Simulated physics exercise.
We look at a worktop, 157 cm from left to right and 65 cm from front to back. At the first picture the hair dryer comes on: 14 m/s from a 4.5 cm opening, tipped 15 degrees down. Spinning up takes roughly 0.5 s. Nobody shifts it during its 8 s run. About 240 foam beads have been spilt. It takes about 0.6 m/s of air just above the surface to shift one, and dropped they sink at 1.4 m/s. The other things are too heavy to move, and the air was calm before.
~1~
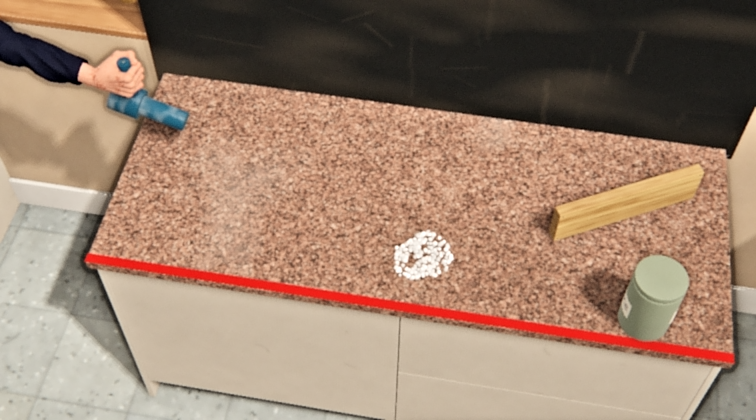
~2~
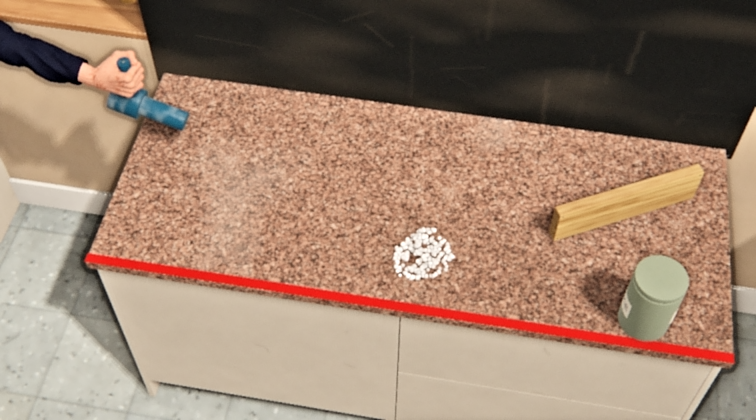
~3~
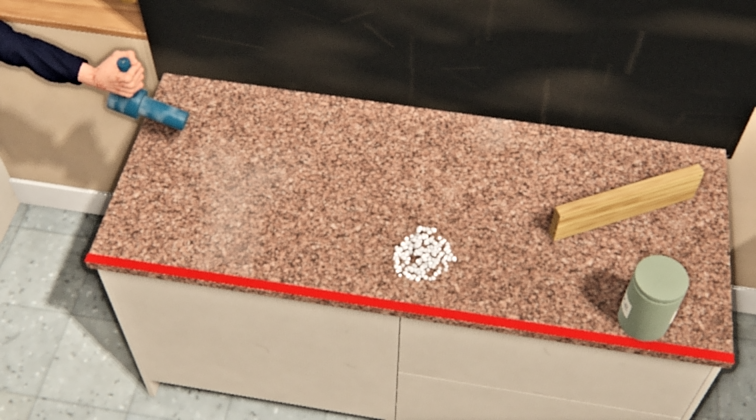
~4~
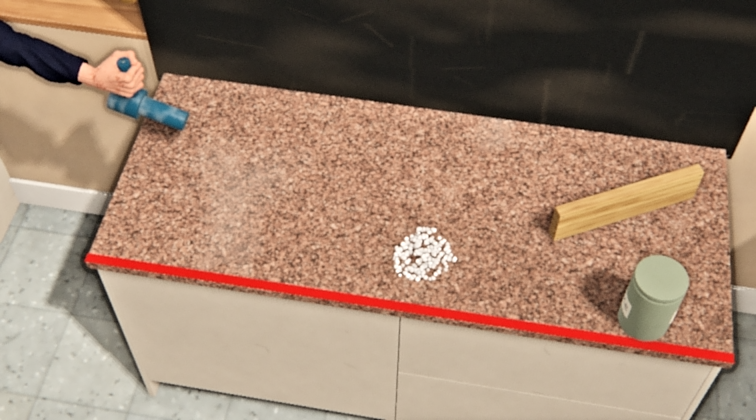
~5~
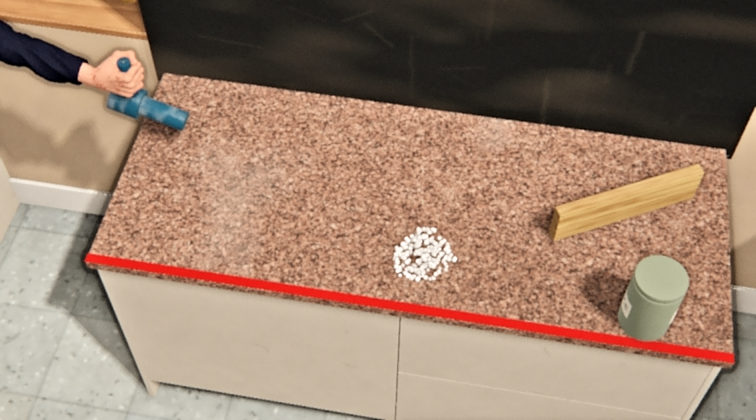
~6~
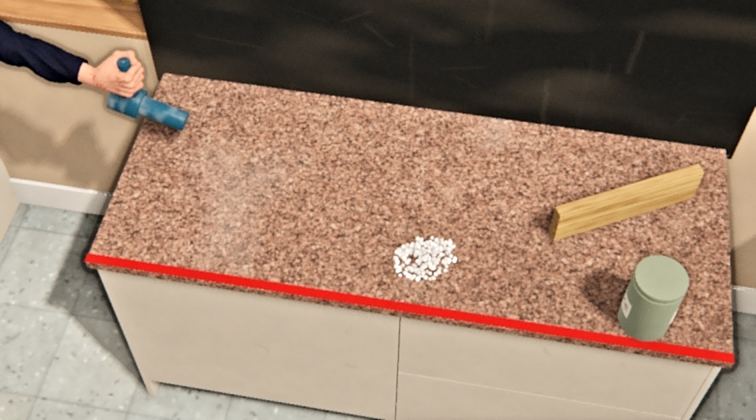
White foam beads lying still on a speckled worktop, then a few shifting slightly right as a hand holds a blue hair dryer.
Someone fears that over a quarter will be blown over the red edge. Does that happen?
Answer: Yes.
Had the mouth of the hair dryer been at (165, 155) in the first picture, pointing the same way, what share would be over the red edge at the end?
Then about 80 %.
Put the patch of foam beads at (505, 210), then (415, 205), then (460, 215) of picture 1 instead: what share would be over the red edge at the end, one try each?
In turn about 0 %, 40 %, 20 %.
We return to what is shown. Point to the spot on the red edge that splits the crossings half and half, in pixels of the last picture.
At about (511, 329).
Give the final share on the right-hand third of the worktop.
Some 0 per cent.
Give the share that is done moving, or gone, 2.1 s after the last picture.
About 100 %.
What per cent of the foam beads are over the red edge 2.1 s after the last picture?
Near 100 %.
Then, 1.2 s after the last picture the count stands so, 95 % are over the red edge.
Then, 2.1 s after the last picture the count stands so, 95 % are over the red edge.
Then, 4.0 s after the last picture the count stands so, 95 % are over the red edge.
Then, 7.6 s after the last picture, at the end, 95 % are over the red edge.
